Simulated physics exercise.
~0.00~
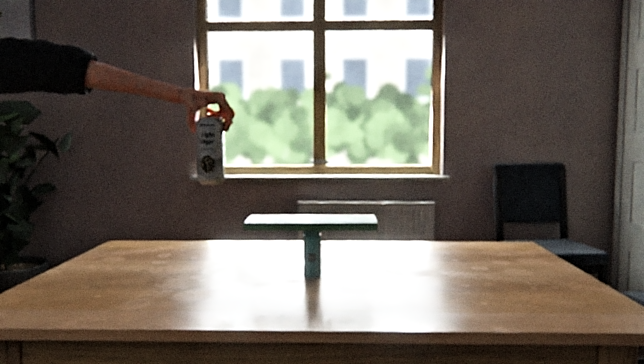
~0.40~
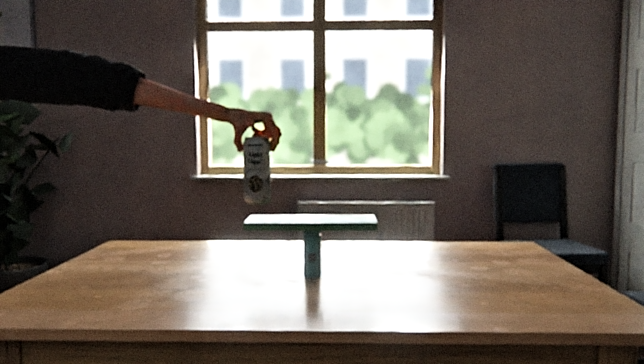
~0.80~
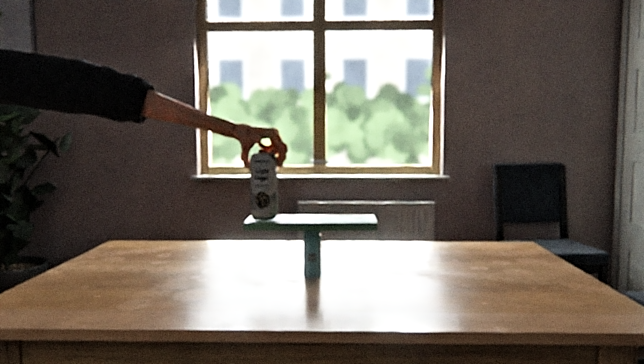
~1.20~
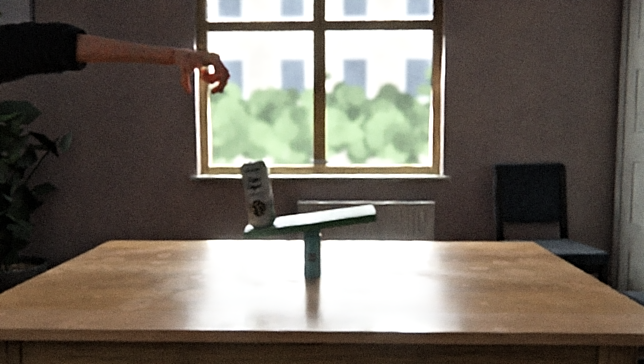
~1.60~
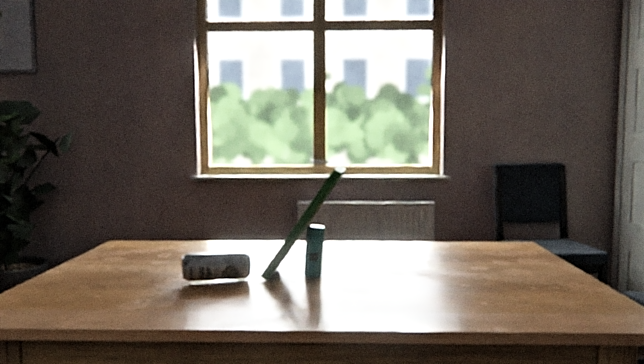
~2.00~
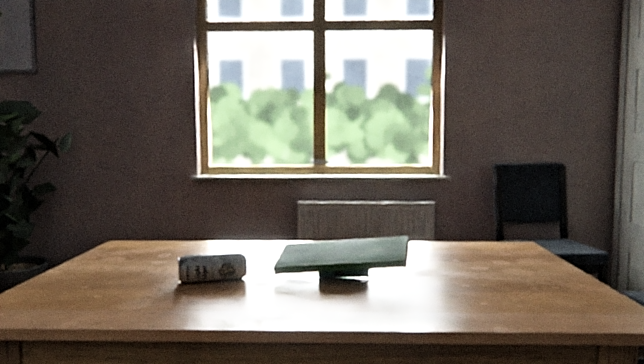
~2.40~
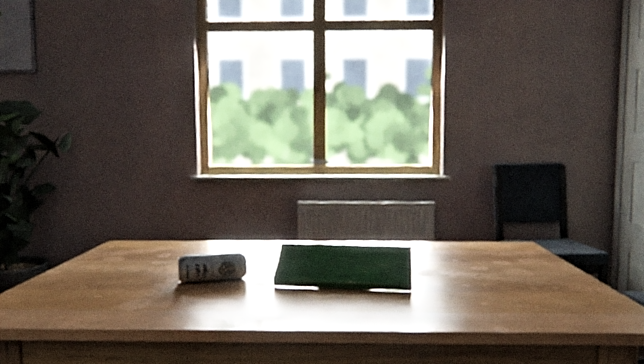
On a wooden table by a window, a hand setting a white can on a balanced green board's left end, everything toppling.
